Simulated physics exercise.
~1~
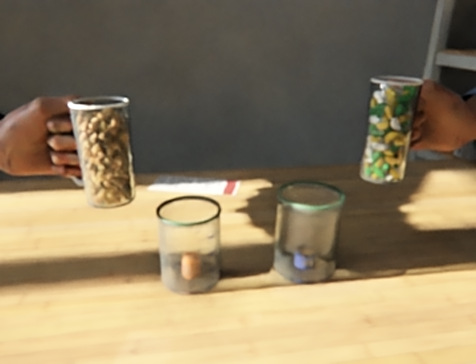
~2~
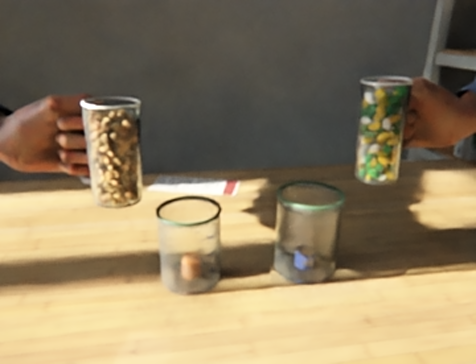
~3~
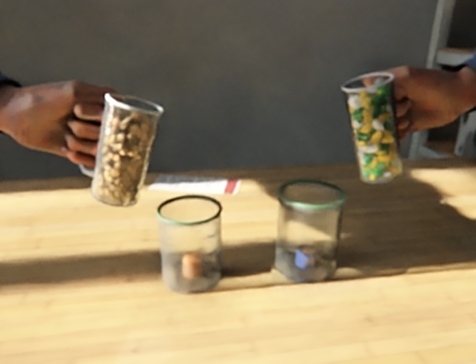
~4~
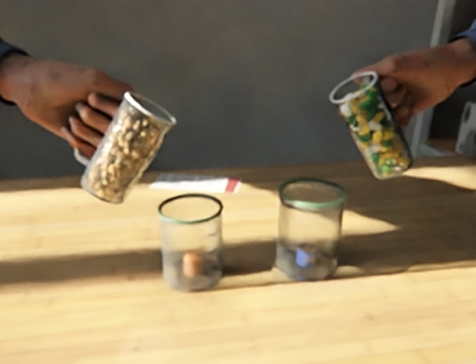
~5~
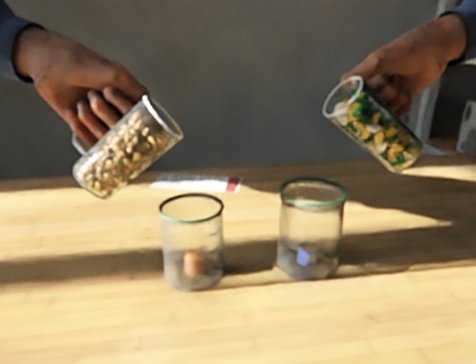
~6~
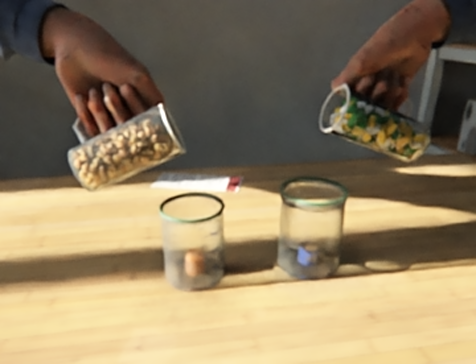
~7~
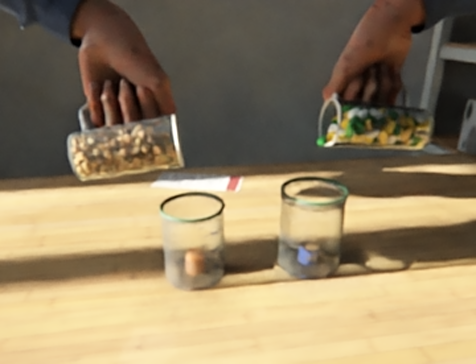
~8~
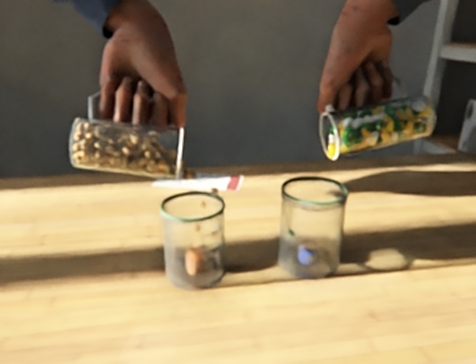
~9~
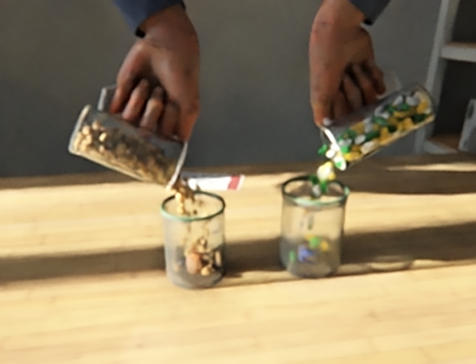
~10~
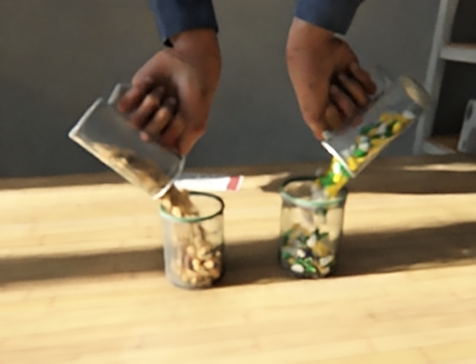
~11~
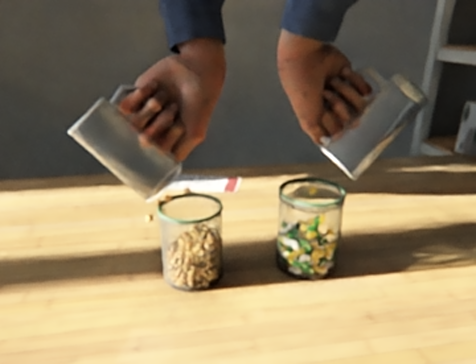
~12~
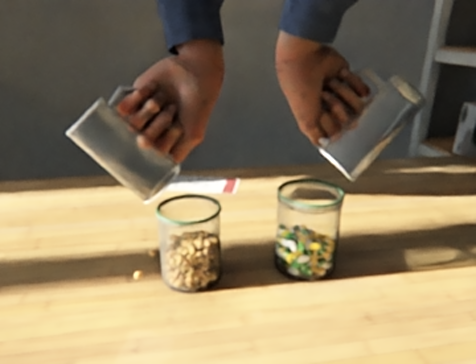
Two hands tipped clear cups over a pair of glass containers, pouring tan nut-like pieces into the left and green, yellow and white ones into the right, until both small objects inside were covered and a few tan bits lay on the table.
